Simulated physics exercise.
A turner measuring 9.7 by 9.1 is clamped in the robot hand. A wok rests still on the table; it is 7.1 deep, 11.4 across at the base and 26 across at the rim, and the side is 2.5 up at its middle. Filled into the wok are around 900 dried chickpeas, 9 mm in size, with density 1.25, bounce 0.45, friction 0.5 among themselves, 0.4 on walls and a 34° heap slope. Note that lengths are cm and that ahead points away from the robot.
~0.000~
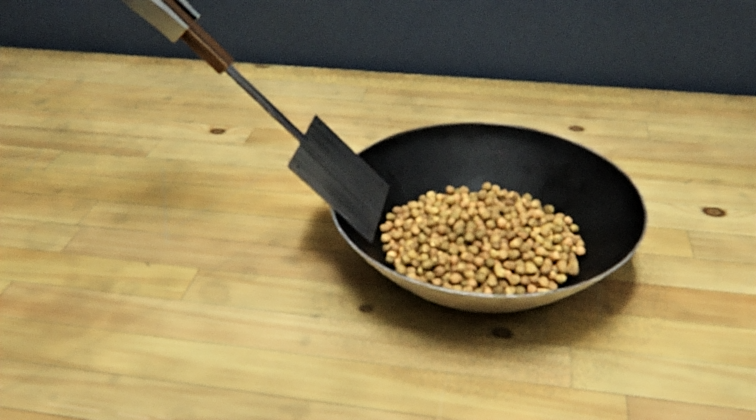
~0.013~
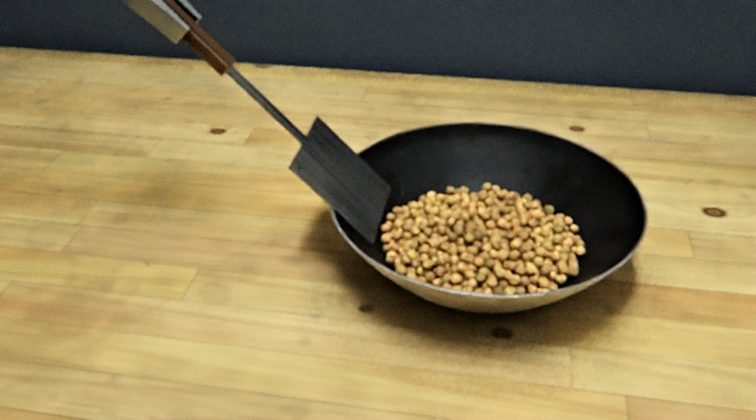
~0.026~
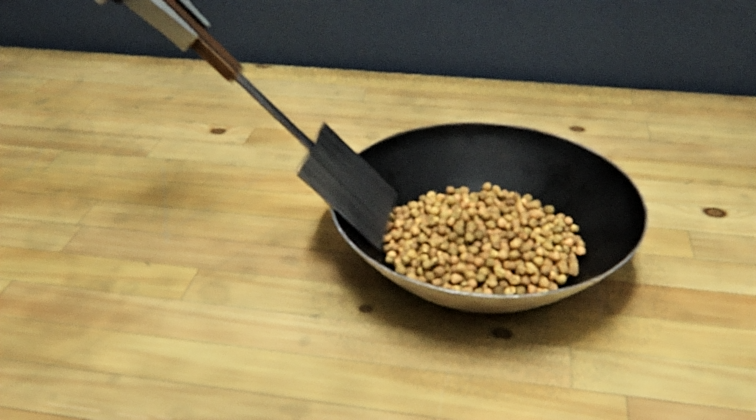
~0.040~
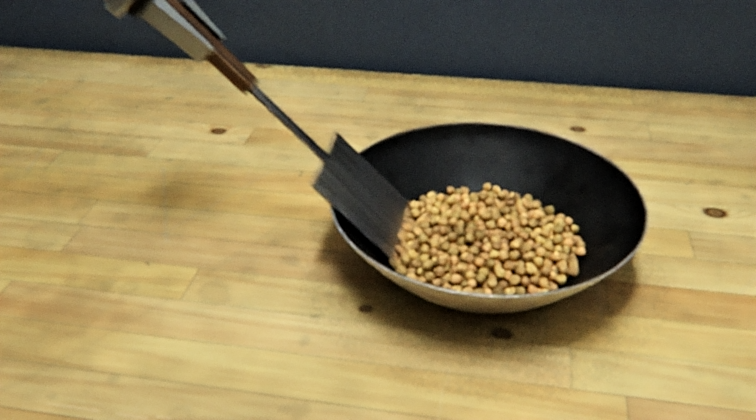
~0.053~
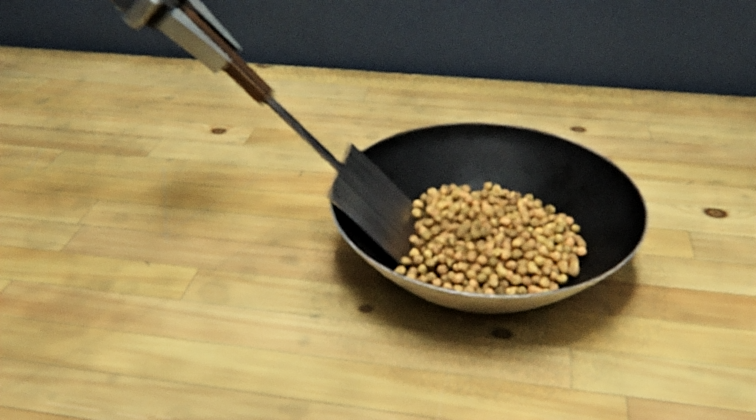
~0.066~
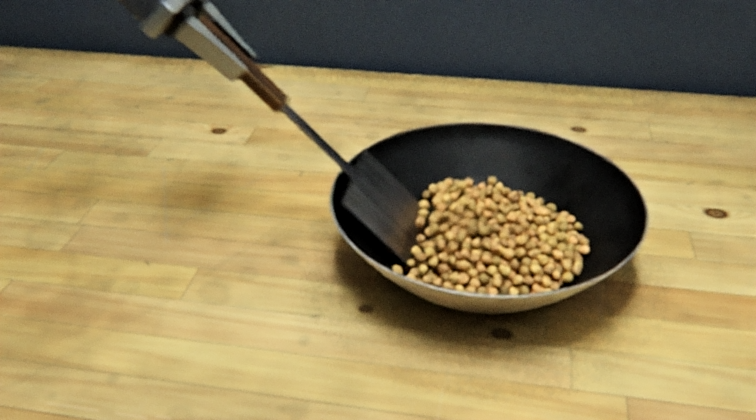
On a wooden table, a robot gripper slid a dark, flat turner down and to the right into a still black wok, nudging the heap of dried chickpeas slightly to the right.
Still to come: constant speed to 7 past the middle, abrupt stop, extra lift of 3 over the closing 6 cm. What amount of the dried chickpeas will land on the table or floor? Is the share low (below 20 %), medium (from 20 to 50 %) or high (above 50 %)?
The share is medium, from 20 to 50 %.
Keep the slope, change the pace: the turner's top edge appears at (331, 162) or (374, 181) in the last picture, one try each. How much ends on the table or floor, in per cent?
About 5 and 40 per cent.
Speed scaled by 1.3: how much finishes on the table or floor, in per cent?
Some 35 per cent.
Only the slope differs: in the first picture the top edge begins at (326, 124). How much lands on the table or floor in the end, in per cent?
Around 30 percent ends up on the table or floor.
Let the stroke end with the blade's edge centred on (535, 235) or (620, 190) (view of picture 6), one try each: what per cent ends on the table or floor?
The two tries give near 5 and near 45 in a hundred.
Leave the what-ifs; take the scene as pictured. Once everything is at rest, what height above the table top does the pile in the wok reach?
Height at the end: Around 6.5 cm.
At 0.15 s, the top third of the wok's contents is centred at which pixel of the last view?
The middle sits at approx. (534, 219).
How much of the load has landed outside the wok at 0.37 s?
Around 5 %.
By 0.11 s, sloping 46°, highest piece 7 above the table; 900 in the wok.
By 0.15 s, sloping 46°, highest piece 8 above the table; 900 in the wok.
By 0.37 s, sloping 46°, highest piece 13 above the table; 617 in the wok, 53 on the table or floor, 230 on the blade or in flight.
By 1.42 s, sloping 46°, highest piece 6 above the table; 617 in the wok, 283 on the table or floor.
Final count, 617 in the wok, 283 on the table or floor. That is 31 % on the table or floor.
